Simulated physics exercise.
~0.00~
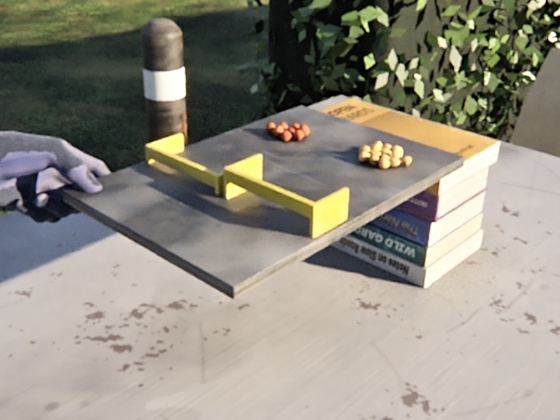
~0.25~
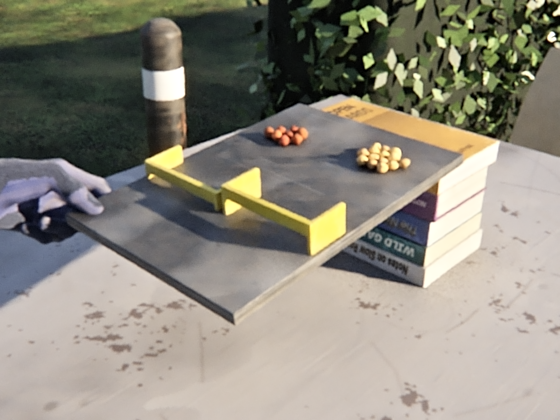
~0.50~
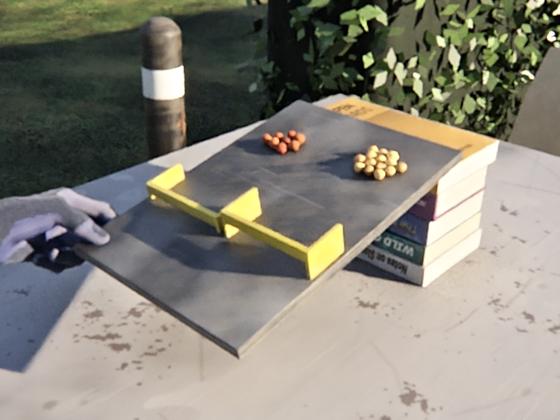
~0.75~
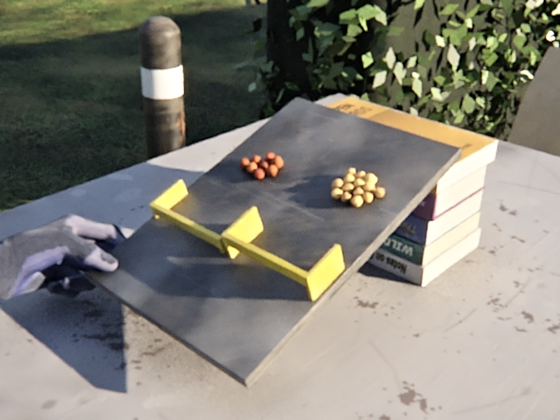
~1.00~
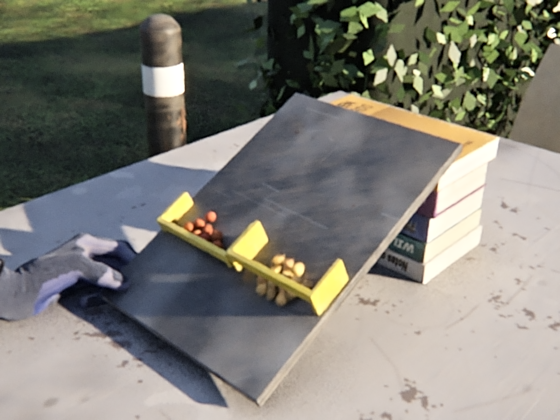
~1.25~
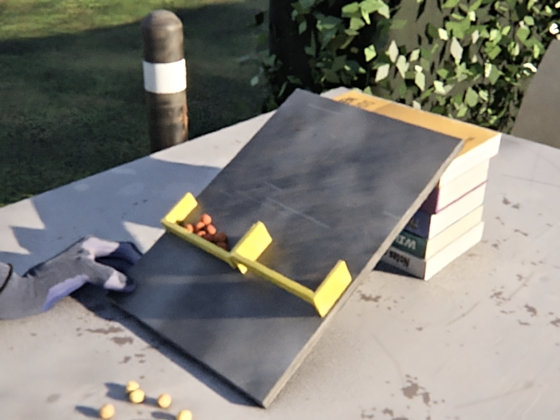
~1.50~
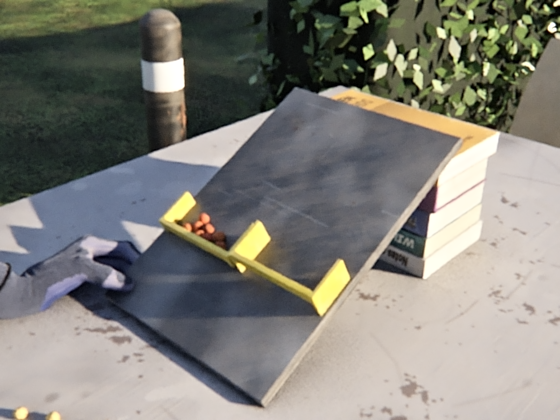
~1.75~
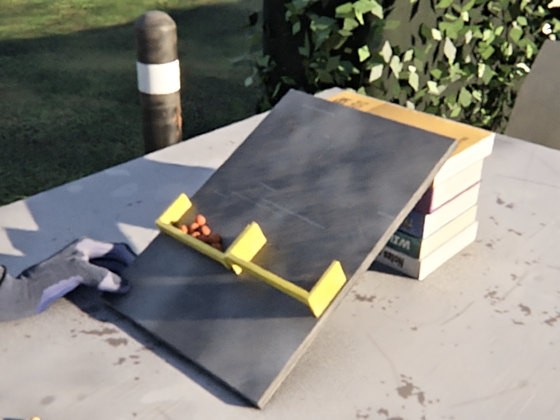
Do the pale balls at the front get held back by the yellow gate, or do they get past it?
The pale balls at the front get through the slot at the gate and roll off across the table. The reddish ones at the back cannot fit through and stay gathered behind their part of the gate.
